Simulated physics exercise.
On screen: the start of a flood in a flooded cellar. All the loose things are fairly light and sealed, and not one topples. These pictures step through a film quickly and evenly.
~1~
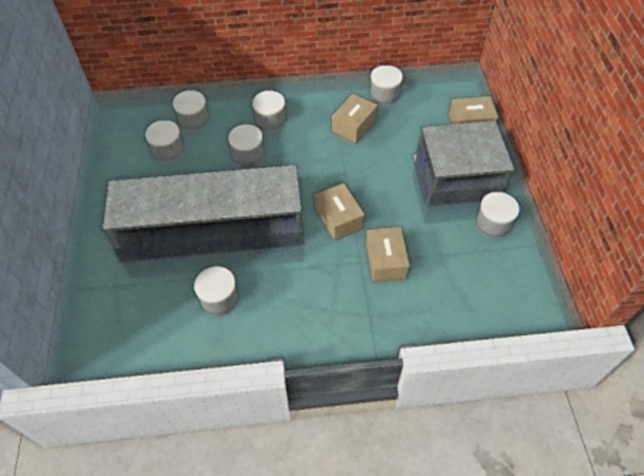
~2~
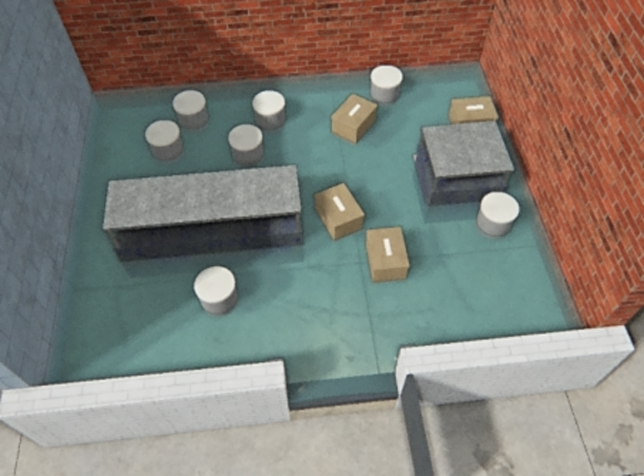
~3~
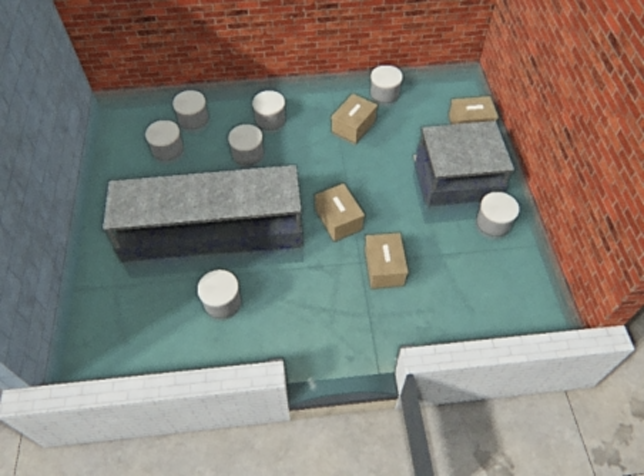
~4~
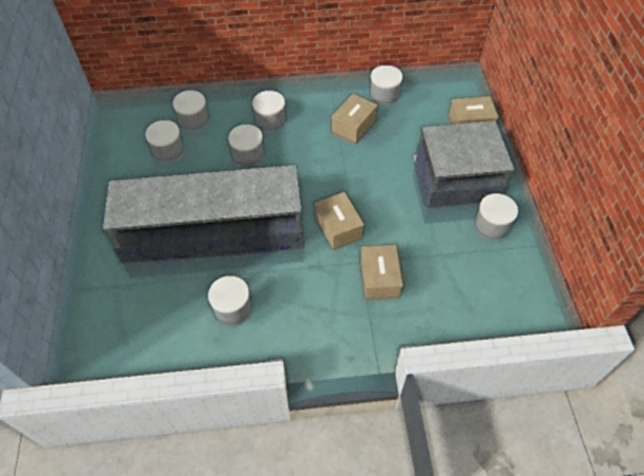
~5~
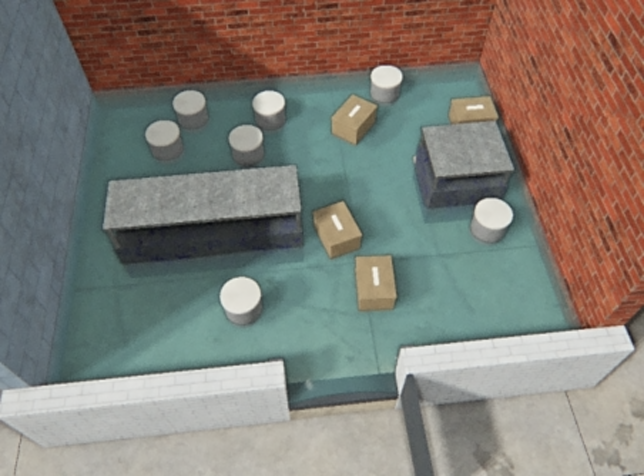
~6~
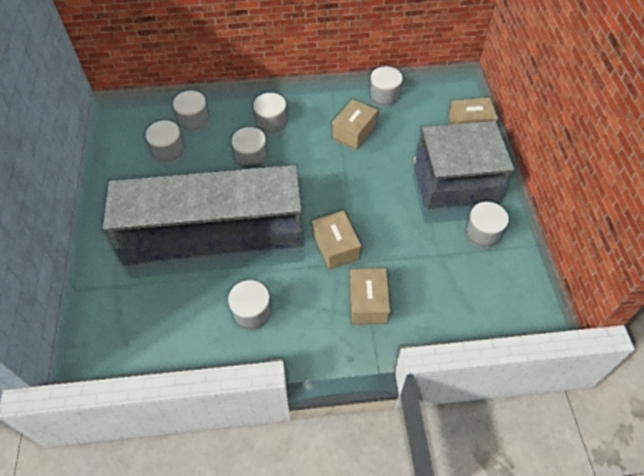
A flooded cellar with its front gate swinging open, then pale round pails and brown boxes drifting slowly toward the gap.
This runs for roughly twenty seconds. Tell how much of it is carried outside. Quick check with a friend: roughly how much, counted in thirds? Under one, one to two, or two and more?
I expect the result to be the middle range.
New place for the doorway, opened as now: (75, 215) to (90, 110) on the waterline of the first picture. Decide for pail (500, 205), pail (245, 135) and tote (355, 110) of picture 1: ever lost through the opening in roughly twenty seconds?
Following that order: Remains behind; escaped; escaped.
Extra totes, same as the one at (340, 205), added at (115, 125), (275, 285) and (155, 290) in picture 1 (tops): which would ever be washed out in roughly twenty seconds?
For the three copies in the stated order: Remained, escaped, escaped.
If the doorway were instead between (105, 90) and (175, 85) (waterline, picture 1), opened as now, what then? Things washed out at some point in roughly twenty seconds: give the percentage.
Roughly 60 in a hundred.
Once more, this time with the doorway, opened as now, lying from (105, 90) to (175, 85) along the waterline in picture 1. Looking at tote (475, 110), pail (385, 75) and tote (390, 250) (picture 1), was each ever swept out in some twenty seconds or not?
Object by object: Never exits, drifts out, drifts out.
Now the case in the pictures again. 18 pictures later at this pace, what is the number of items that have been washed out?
I make it 3.
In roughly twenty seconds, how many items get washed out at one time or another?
My tally gives 5.
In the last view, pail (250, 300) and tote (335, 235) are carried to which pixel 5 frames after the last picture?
About (304, 358) and (331, 321).
A moment on, 1 of 11 are out; 10 afloat.
Next, 3 of 11 are out; 8 afloat.
Later, 4 of 11 are out; 7 afloat.
In the end, 5 of 11 are out; 6 afloat.
